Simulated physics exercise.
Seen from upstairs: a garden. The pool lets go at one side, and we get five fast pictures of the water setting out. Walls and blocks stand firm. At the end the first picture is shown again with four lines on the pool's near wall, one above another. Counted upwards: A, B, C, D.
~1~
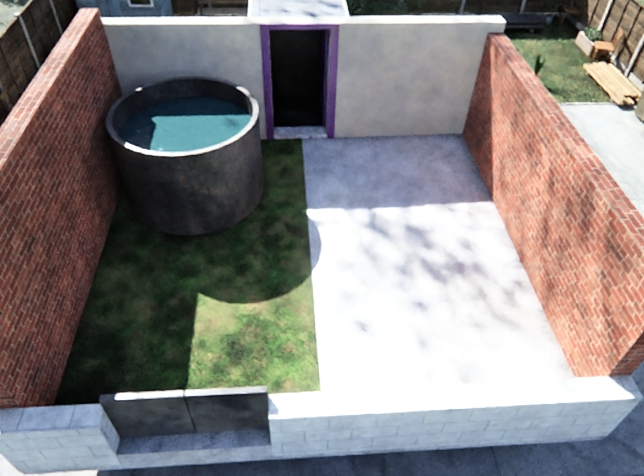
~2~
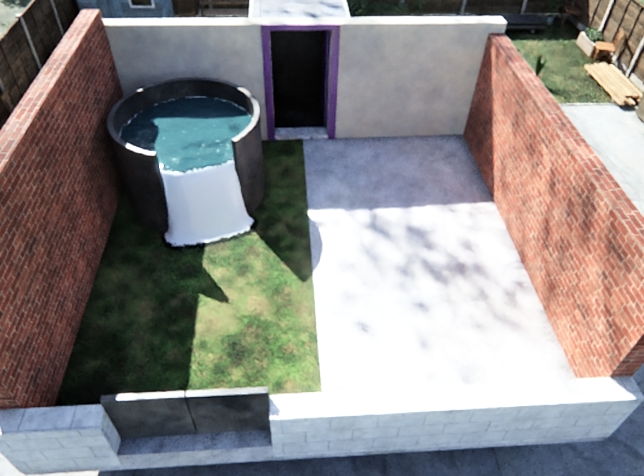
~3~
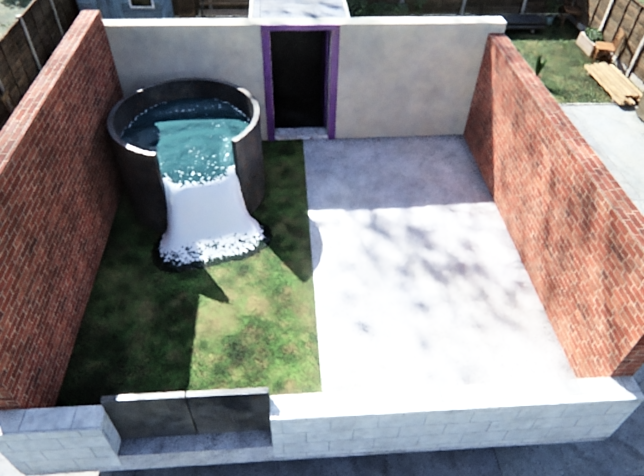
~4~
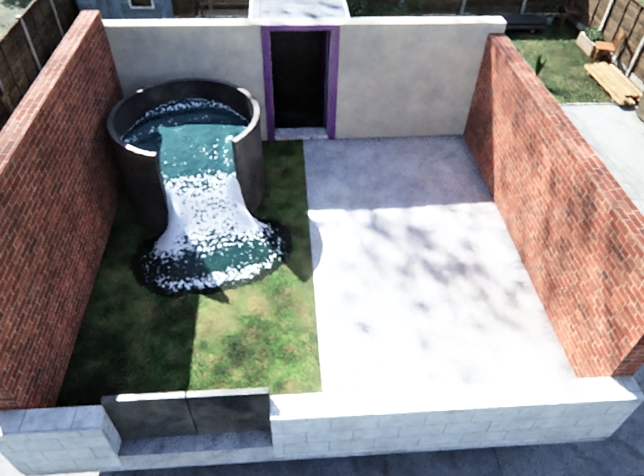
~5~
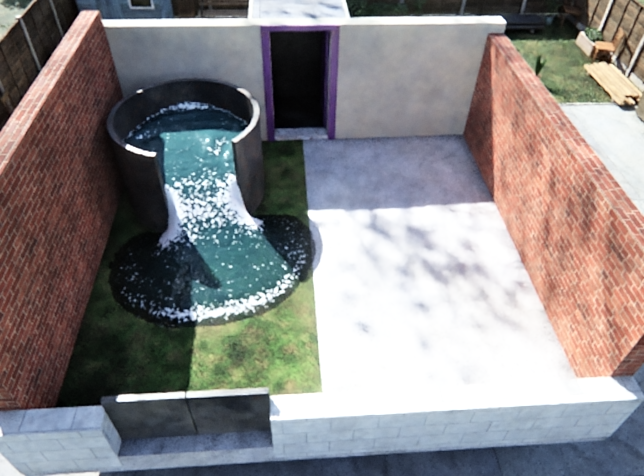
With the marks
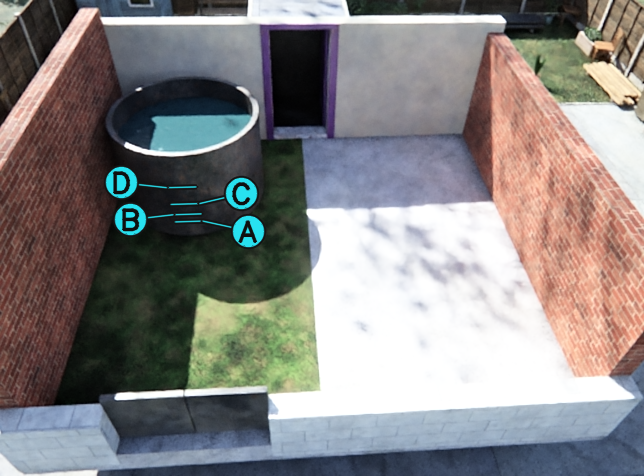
Water pouring from the front of a round dark pool onto grass in a walled yard, spreading in a widening foamy puddle.
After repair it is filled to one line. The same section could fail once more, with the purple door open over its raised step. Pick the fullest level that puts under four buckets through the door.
Go for D.
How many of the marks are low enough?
All four.
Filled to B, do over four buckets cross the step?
No.
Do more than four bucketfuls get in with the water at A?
No.
In cyan, A at (188, 221); B at (187, 214); C at (185, 204); D at (181, 187); from the bottom up A, B, C, D.
For mark A, nothing gets over.
For mark B, nothing gets over.
For mark C, nothing gets over.
For mark D, a splash gets over, under a bucket.
